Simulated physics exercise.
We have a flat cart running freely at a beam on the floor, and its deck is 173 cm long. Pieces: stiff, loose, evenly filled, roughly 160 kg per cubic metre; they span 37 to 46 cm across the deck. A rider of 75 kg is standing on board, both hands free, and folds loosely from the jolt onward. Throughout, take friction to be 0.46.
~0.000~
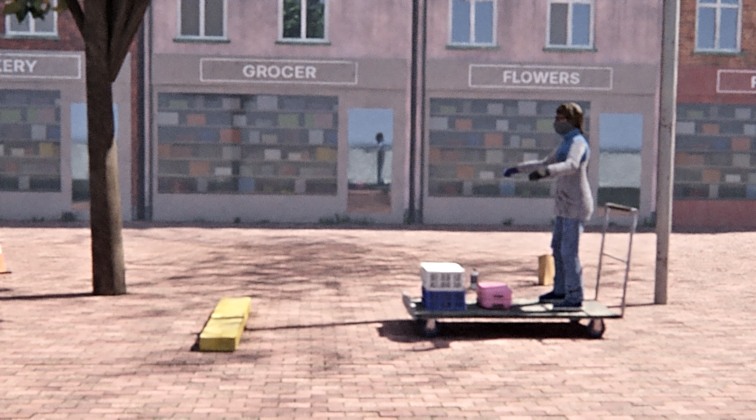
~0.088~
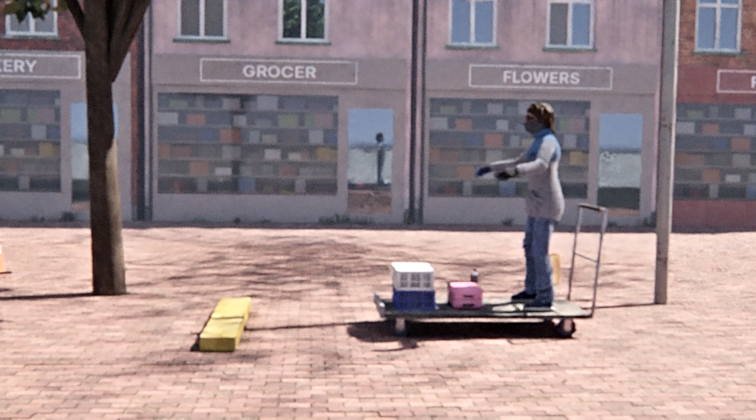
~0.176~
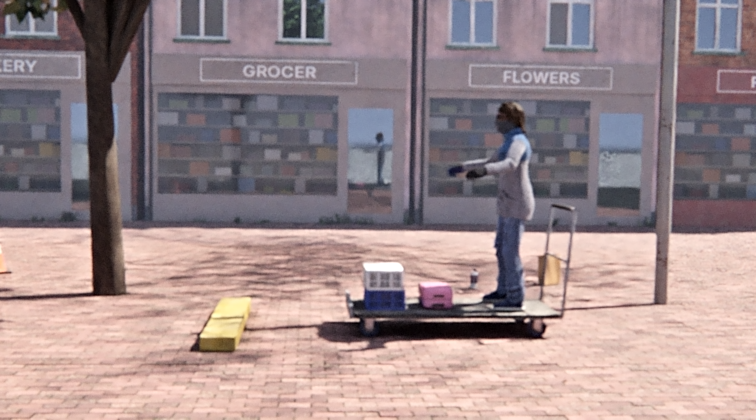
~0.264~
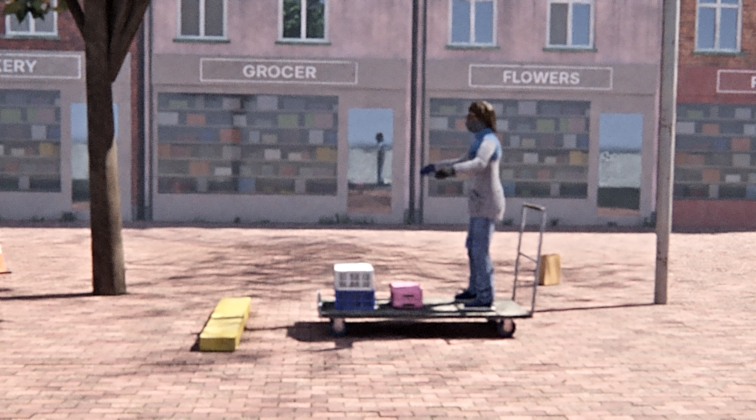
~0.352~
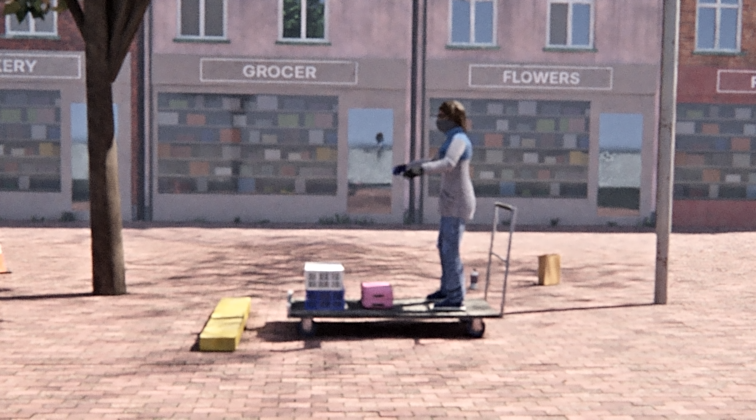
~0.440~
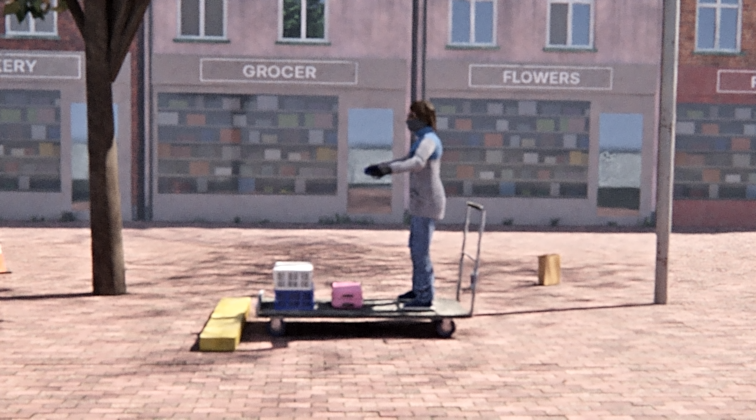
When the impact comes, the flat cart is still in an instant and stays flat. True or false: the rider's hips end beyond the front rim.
True.
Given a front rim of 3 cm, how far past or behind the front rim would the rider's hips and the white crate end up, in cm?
Both clear the rim - hips by 50 cm, white by 100 cm.
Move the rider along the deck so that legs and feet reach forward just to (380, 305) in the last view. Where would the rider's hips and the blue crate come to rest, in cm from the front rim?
The hips would end 50 cm past the front rim, while the blue one stays 20 cm behind it.
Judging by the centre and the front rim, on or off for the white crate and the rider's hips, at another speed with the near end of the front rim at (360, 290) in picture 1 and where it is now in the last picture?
White: No longer aboard; hips: Still aboard.
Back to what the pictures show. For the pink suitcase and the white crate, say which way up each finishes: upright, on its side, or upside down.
At rest: Pink upright, white upside down.
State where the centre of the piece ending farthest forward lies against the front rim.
Result: Centre approx. 130 cm past the front rim.
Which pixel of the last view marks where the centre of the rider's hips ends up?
Around (144, 316).
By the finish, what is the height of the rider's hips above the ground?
Around 10 centimetres high.
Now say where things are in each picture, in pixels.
In the first frame, hips (573, 203), blue crate (443, 296), rim corner (413, 314); 148 cm still to roll.
In the second frame, hips (544, 202), blue crate (413, 296), rim corner (382, 314); 122 cm still to roll.
In the third frame, hips (515, 202), blue crate (384, 296), rim corner (351, 314); 96 cm still to roll.
In the fourth frame, hips (486, 202), blue crate (354, 296), rim corner (320, 314); 71 cm still to roll.
In the fifth frame, hips (457, 201), blue crate (325, 296), rim corner (288, 314); 45 cm still to roll.
In the sixth frame, hips (427, 201), blue crate (295, 296), rim corner (257, 314); 20 cm still to roll. Speed about 2.9 m/s.
After 0.51 s the deck stops.
After 0.76 s the rider's hips are 70 cm behind the rim, near (317, 230) in the last picture's view.
After 1.06 s the rider's hips are 2 cm past the rim, near (232, 276) in the last picture's view.
After 1.51 s the rider's hips are 71 cm past the rim, near (150, 315) in the last picture's view.
When all is still (2.4 s), past the rim, white crate and the rider's hips; behind it, blue crate and pink suitcase.
